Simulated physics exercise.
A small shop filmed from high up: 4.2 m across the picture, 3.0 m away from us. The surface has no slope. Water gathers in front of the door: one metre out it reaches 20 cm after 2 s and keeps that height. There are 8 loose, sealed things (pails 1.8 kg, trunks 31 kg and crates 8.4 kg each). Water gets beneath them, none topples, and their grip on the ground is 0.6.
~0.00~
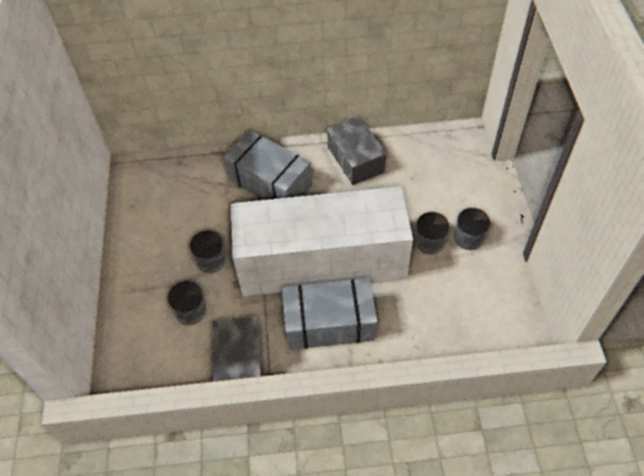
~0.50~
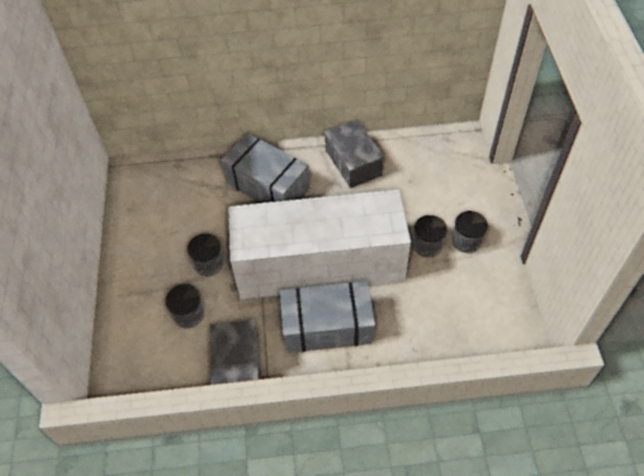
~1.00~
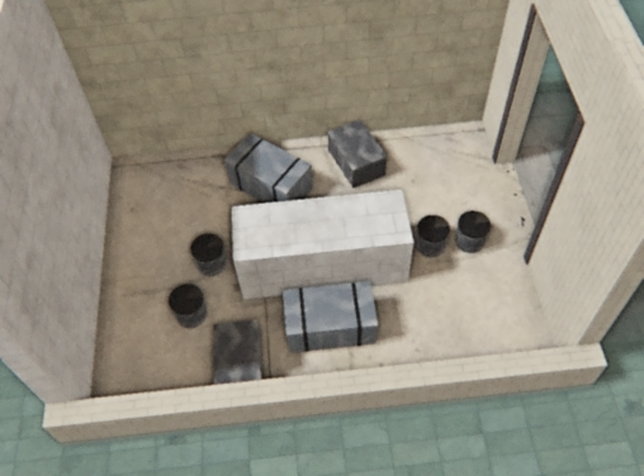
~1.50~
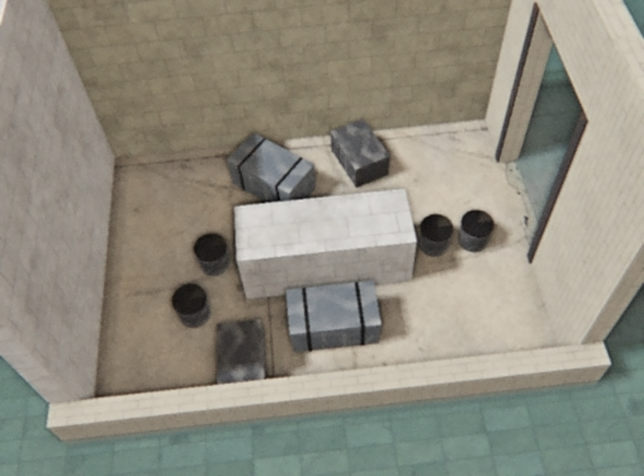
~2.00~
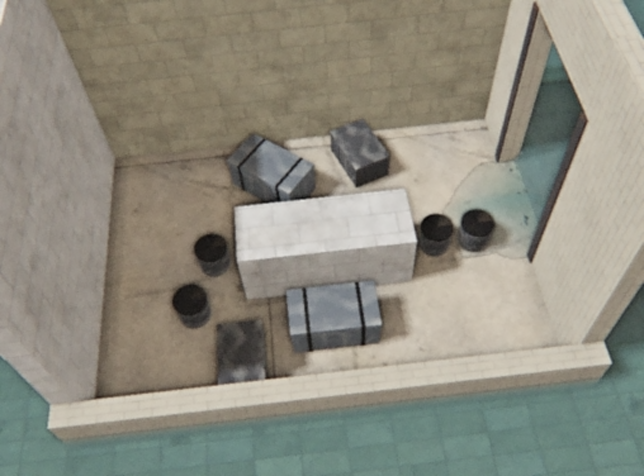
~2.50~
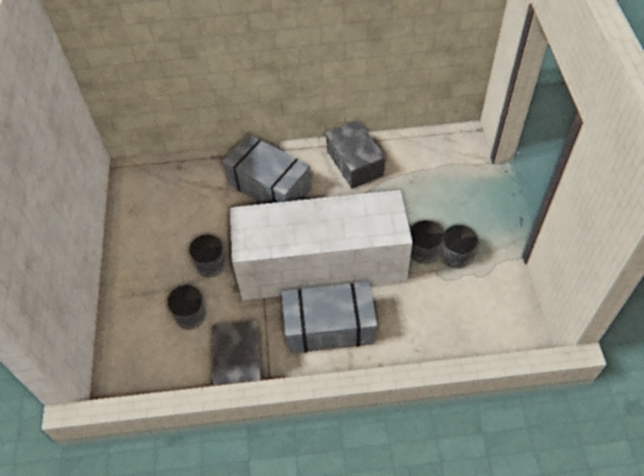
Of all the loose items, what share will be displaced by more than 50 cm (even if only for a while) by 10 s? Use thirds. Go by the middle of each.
Share: Two thirds or more.
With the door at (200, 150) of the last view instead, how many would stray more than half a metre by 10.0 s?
In that case 5 of them.
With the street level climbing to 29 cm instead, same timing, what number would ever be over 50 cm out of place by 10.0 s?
Then 8.
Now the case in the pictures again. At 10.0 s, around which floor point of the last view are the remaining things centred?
Near (247, 323).
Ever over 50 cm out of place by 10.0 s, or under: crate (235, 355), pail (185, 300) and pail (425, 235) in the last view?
In turn: Over, more, over.
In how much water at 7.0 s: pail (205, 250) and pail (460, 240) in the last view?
Roughly 4 and 6 cm.
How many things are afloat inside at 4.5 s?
I count 3.
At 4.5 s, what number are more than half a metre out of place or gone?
By then 3.
After 3.5 s 2 of 8 are over 50 cm from their spots; 1 afloat.
After 4.5 s 3 of 8 are over 50 cm from their spots; 3 afloat.
After 7.0 s 5 of 8 are over 50 cm from their spots; 6 afloat.
After 10.0 s 6 of 8 are over 50 cm from their spots, and 7 have been at some point; 7 afloat.
